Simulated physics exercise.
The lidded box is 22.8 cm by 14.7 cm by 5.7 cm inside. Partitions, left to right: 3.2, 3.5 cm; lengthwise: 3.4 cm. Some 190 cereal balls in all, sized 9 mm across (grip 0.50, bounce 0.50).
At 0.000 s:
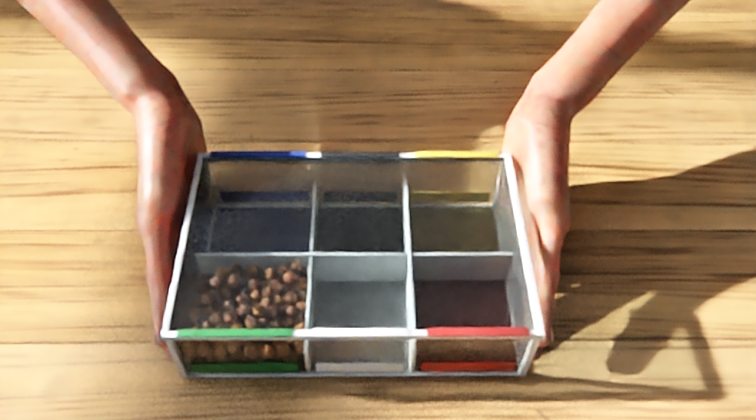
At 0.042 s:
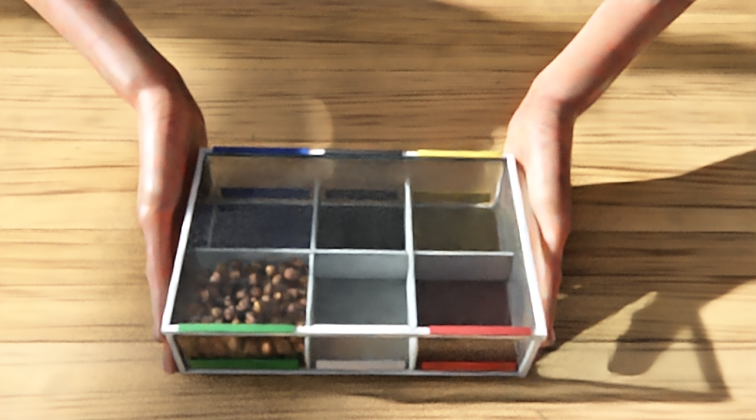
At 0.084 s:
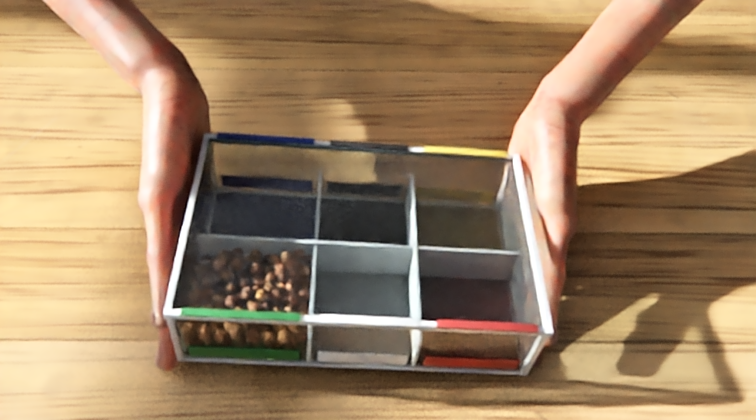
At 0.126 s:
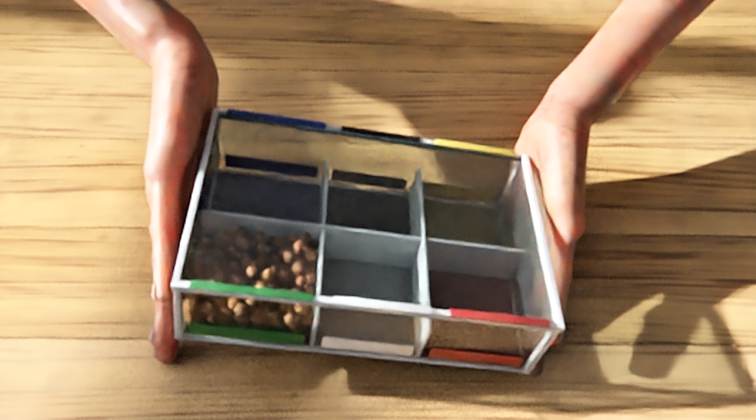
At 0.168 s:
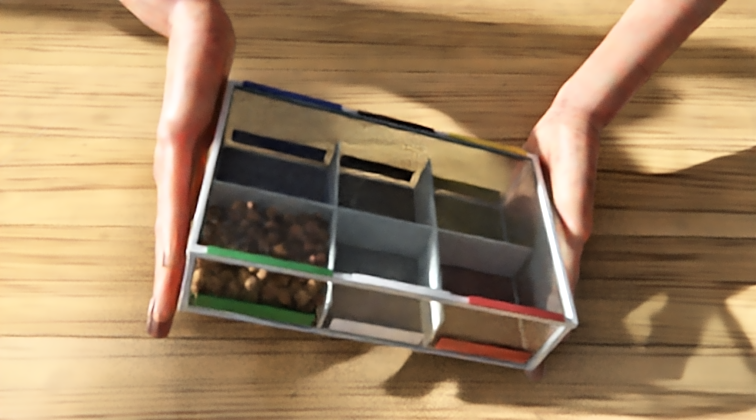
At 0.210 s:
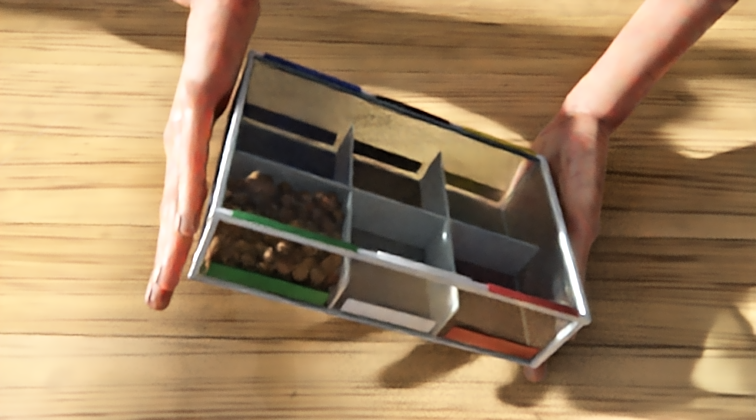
Two hands turn a clear divided box clockwise, small brown balls in its green-marked compartment.
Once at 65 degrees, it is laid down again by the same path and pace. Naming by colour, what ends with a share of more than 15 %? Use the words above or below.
Red compartment: Below; blue compartment: Below; green compartment: Above; yellow compartment: Below; white compartment: Above; black compartment: Below.
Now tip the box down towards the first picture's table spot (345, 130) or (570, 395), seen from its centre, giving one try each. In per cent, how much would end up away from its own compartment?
About 25 and 30 per cent.
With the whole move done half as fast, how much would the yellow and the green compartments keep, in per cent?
Yellow 10 %; green 65 %.
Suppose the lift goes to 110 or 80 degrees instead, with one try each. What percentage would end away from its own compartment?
I'd put them near 95 and 65 percent in that order.
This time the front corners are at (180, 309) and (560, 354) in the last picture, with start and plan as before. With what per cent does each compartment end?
Red 5; blue 0; green 75; yellow 0; white 20; black 0.
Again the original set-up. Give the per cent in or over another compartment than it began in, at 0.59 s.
At that time I'd say around 20 per cent.
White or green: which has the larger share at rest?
That would be the green compartment.
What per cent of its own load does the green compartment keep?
Something like 60 per cent.
After 0.59 s, tilt 62 degrees; green 80 %, white 15 %, black 5 %.
After 0.84 s, tilt 25 degrees; red 5 %, green 60 %, yellow 5 %, white 25 %, black 5 %.
Then, at 1.21 s, tilt 0 degrees; red 5 %, green 60 %, yellow 5 %, white 25 %, black 5 %.
At rest (1.5 s), red 5 %, blue 0 %, green 60 %, yellow 5 %, white 25 %, black 5 %.
